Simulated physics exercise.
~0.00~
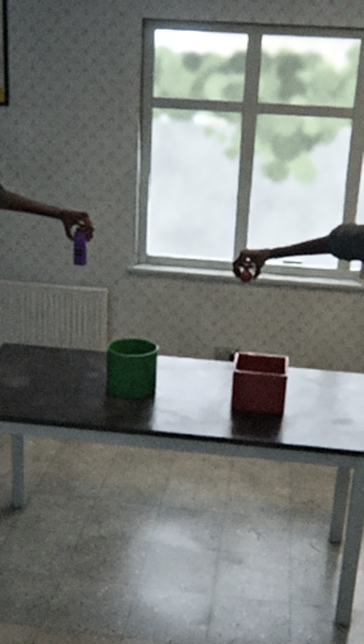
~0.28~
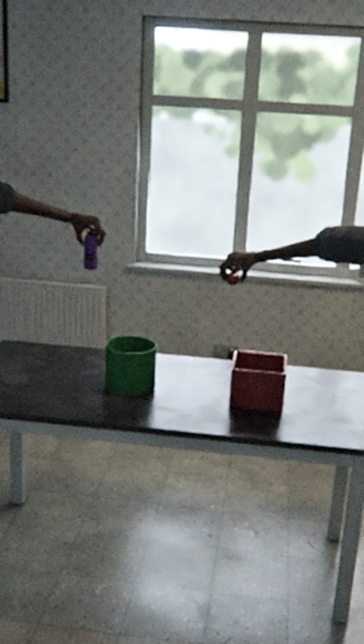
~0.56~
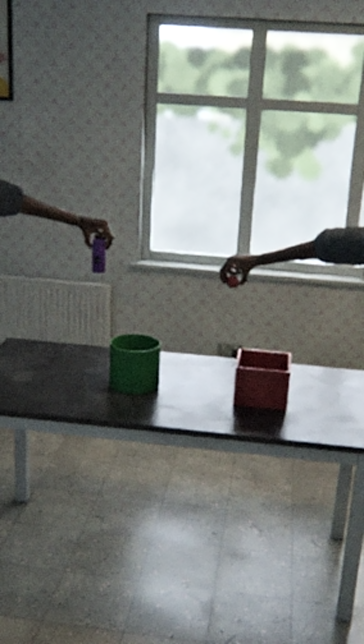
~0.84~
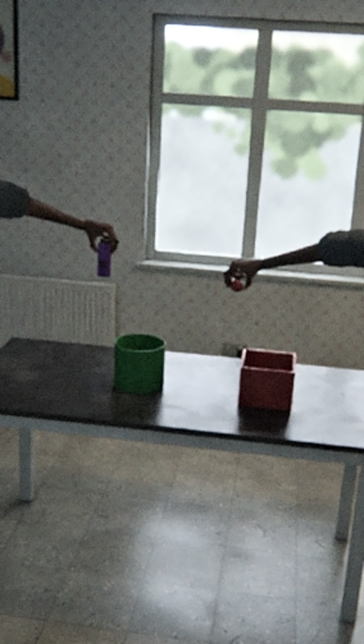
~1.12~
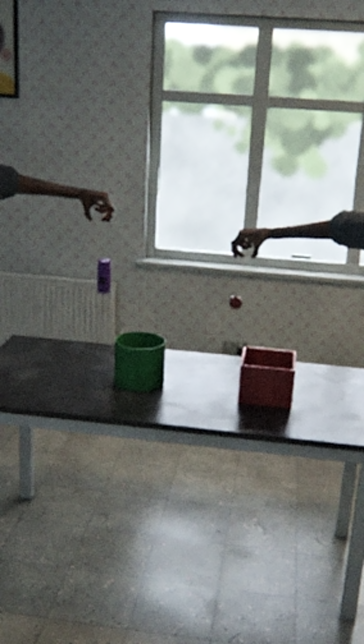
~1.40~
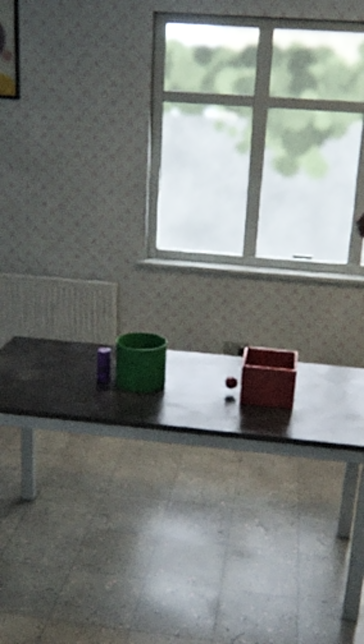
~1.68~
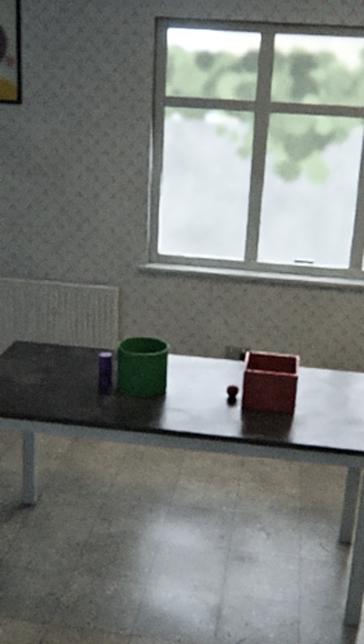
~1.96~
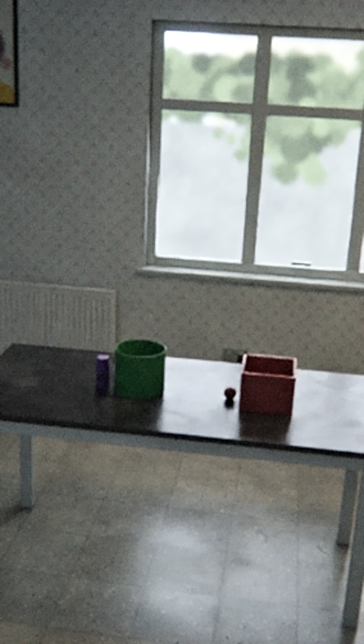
The video shows two hands holding a purple shaker and a small red tomato above a table with a green bin and a red crate. The left hand shifts right, then both let go, and the objects drop onto the table, each landing just left of its container.
